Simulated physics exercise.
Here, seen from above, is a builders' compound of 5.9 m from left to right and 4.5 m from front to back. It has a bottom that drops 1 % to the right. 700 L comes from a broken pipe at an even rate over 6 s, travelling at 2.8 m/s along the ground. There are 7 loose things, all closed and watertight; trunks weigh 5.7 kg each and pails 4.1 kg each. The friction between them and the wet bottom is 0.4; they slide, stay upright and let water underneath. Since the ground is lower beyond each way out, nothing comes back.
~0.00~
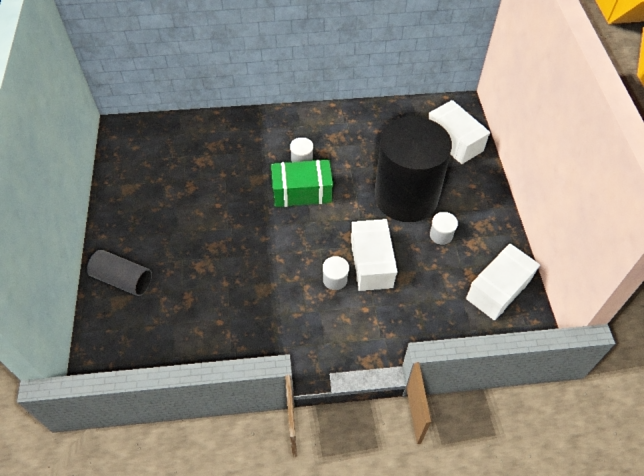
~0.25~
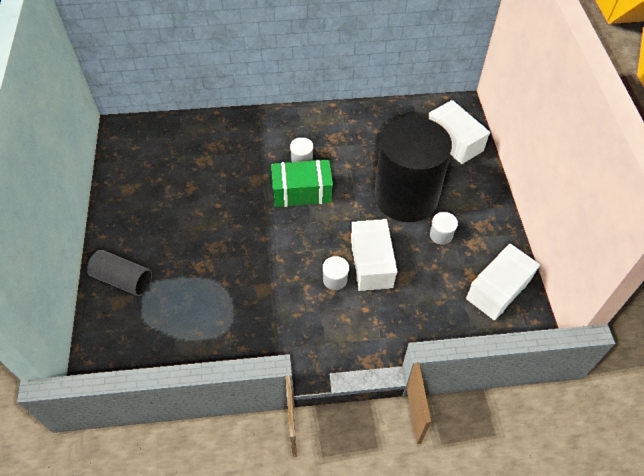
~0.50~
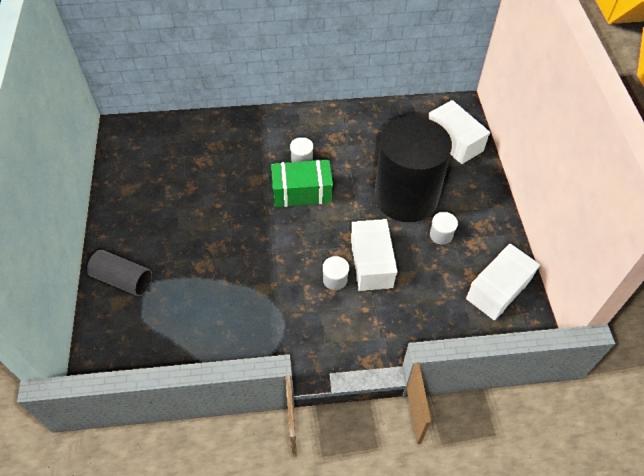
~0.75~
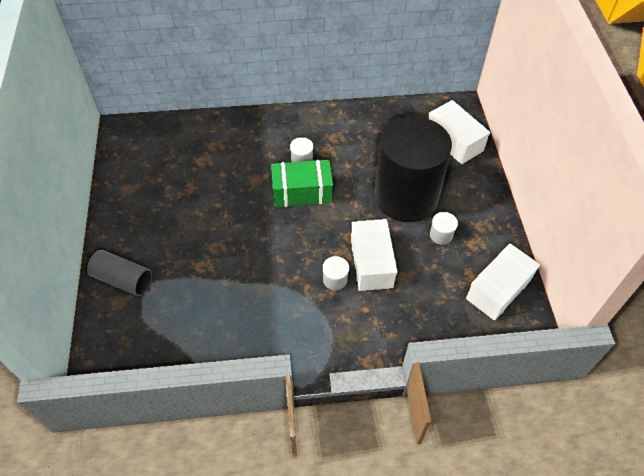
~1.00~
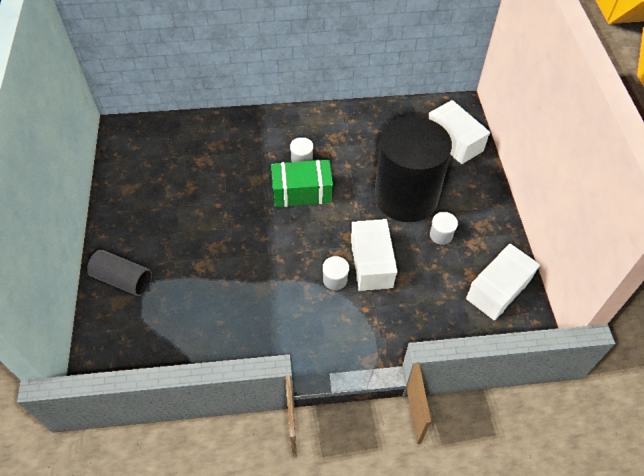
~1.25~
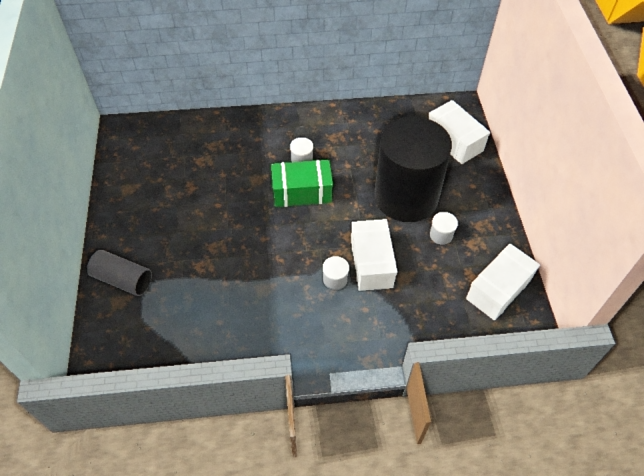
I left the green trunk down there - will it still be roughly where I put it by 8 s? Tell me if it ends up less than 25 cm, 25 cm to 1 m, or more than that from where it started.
Roughly where you left it.
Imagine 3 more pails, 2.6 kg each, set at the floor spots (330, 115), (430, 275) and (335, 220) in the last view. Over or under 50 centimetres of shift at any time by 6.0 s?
In sequence: Falls below it / falls below it / falls below it.
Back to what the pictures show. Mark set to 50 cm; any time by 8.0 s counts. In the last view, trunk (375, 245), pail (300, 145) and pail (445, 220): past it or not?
Item one falls below it, item two falls below it, item three falls below it.
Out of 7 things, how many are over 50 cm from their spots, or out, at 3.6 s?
By that point, 0.
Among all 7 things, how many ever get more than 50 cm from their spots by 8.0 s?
Counting them up, I find 2.
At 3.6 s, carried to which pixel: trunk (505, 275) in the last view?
Position: About (514, 249).
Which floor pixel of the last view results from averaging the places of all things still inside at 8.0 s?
That lands at roughly (372, 190).
After 1.8 s the green trunk is near (301, 174), 0.0 m from its start, aground; 0 of 7 are out; 0 afloat.
After 3.6 s the green trunk is near (301, 174), 0.0 m from its start, aground; 0 of 7 are out; 1 afloat.
After 5.6 s the green trunk is near (301, 174), 0.0 m from its start, aground; 0 of 7 are out; 1 afloat.
After 8.0 s the green trunk is near (301, 174), 0.0 m from its start, aground; 0 of 7 are out; 2 afloat.
